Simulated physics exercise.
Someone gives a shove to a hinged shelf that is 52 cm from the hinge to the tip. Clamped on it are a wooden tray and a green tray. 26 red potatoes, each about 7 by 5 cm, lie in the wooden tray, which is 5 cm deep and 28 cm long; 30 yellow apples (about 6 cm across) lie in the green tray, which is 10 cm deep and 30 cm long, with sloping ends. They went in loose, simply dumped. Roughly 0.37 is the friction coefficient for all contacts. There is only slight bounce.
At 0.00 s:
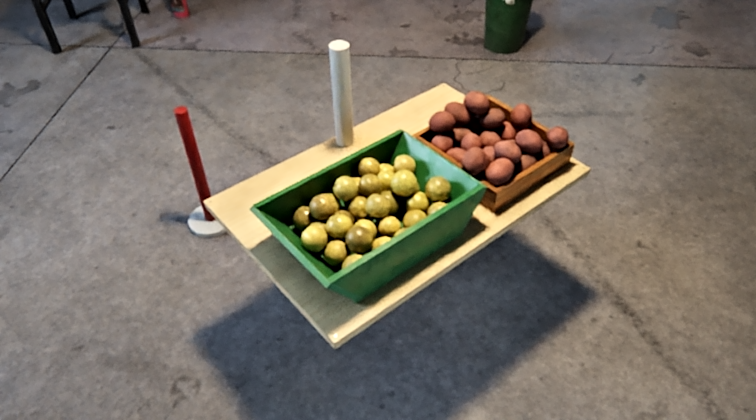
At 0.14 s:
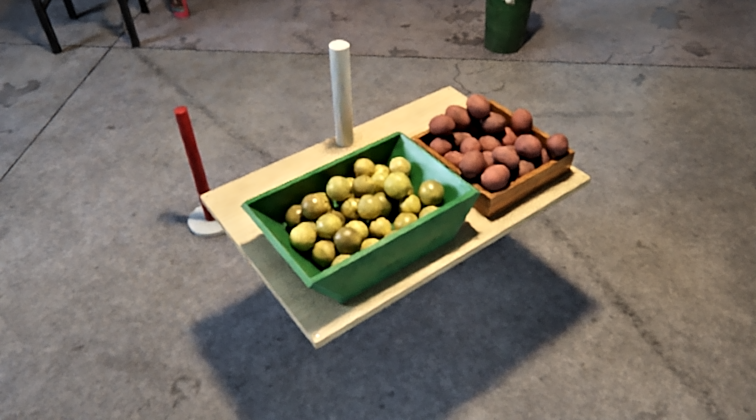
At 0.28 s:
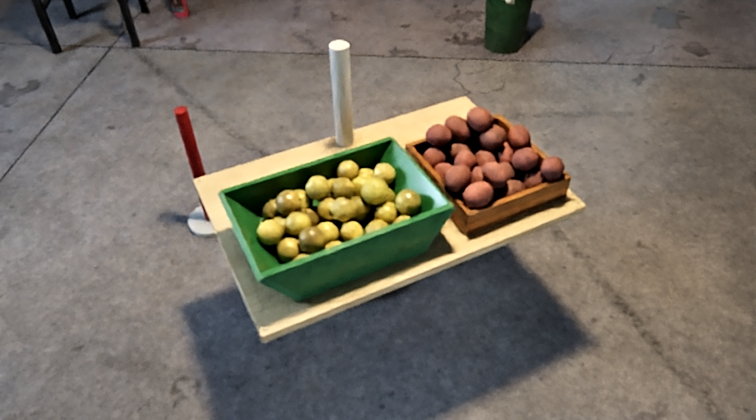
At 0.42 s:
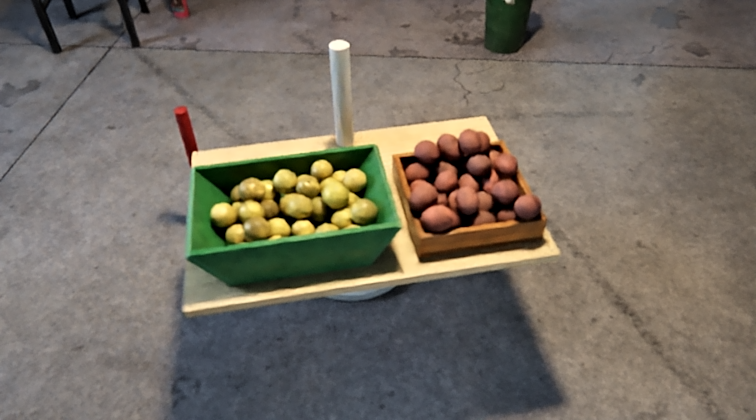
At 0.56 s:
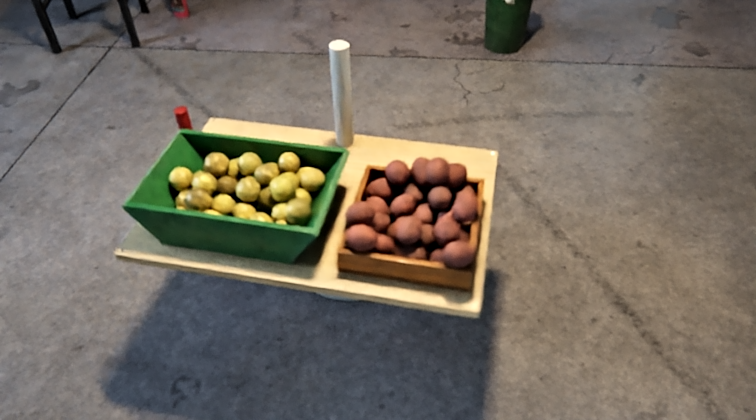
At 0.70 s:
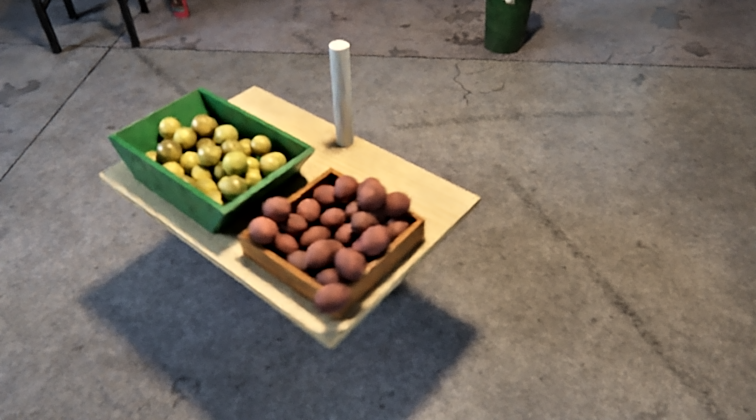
The clip shows a pale shelf swinging around beside a white post, carrying a green tray of yellow fruit and a wooden tray of red potatoes leftward, with one potato out over the wooden tray's near corner by the end.
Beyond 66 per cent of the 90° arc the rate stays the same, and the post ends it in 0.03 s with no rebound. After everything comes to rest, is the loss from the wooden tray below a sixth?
No, it is above a sixth.
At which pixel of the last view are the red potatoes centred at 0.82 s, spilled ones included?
Pixel (293, 232), give or take.
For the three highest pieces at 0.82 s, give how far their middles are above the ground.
60 cm.
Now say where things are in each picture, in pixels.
In the first frame (we follow the rim corner now nearest the camera), wooden tray at (495, 189); green tray at (329, 281); swung 0°; nothing out yet.
In the second frame, wooden tray at (489, 195); green tray at (312, 281); swung 3°.
In the third frame, wooden tray at (468, 212); green tray at (262, 275); swung 13°.
In the fourth frame, wooden tray at (421, 234); green tray at (190, 253); swung 29°.
In the fifth frame, wooden tray at (340, 248); green tray at (126, 204); swung 52°.
In the sixth frame, wooden tray at (244, 233); green tray at (111, 135); swung 79°; 1 out, the lowest potato at (332, 299).
After 0.74 s, it reaches the stop.
After 0.82 s, 3 of 26 out of the wooden tray and 0 of 30 out of the green tray.
After 0.94 s, 5 of 26 out of the wooden tray and 0 of 30 out of the green tray.
After 1.16 s, 7 of 26 out of the wooden tray and 0 of 30 out of the green tray.
When it is over (at 1.59 s), 7 of 26 out of the wooden tray and 0 of 30 out of the green tray. Asked share, 7 of 26, 27 per cent.
